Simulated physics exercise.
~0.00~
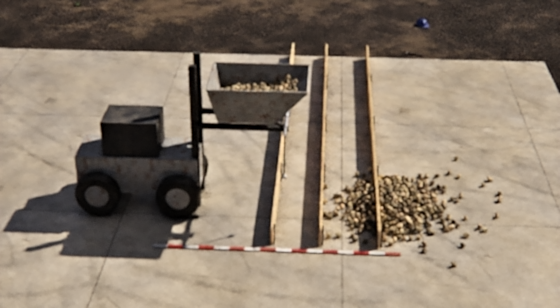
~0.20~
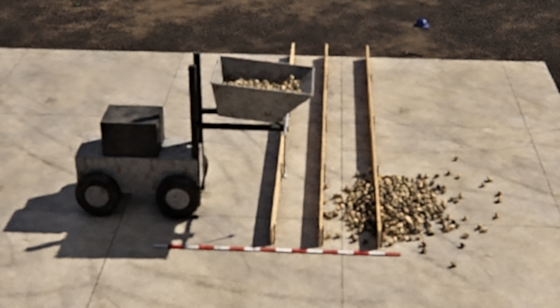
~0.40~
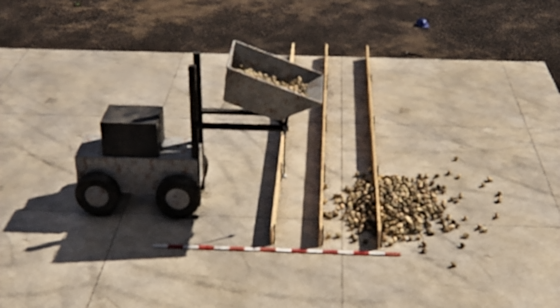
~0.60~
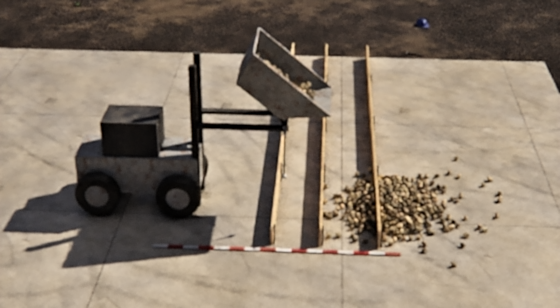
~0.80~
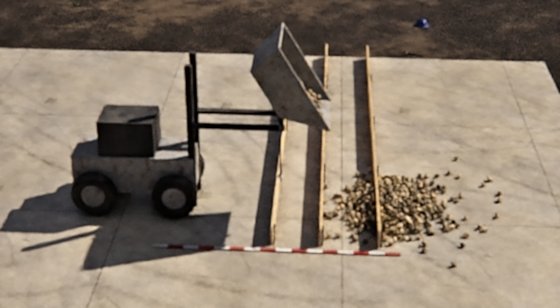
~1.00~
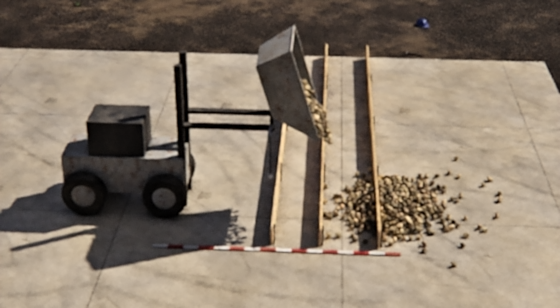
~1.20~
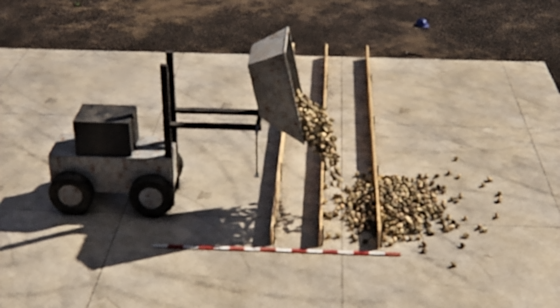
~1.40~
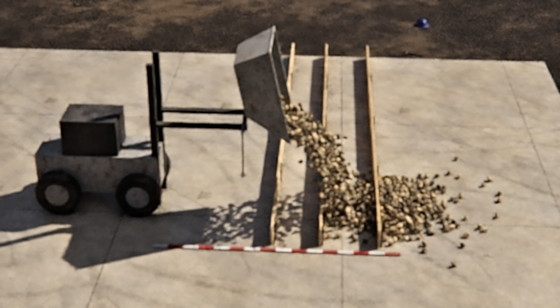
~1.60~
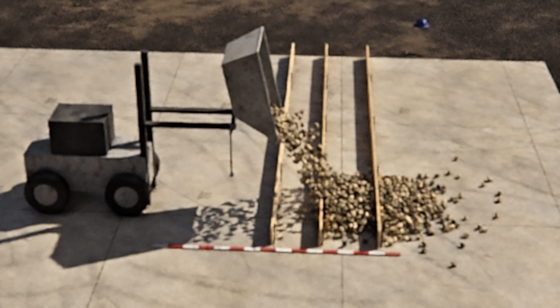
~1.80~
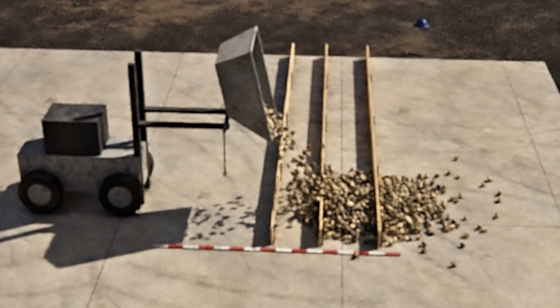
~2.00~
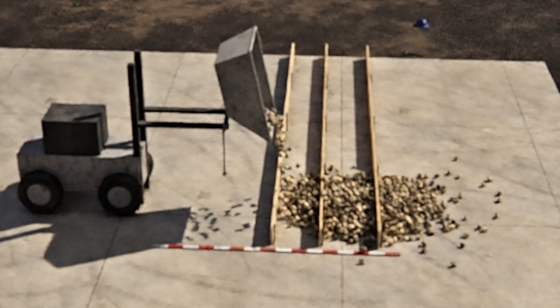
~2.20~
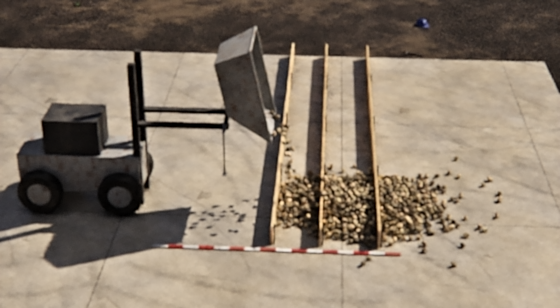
On sunlit concrete, a toy-like forklift tipping its skip and backing left, pouring stones between planks beside an earlier pile.
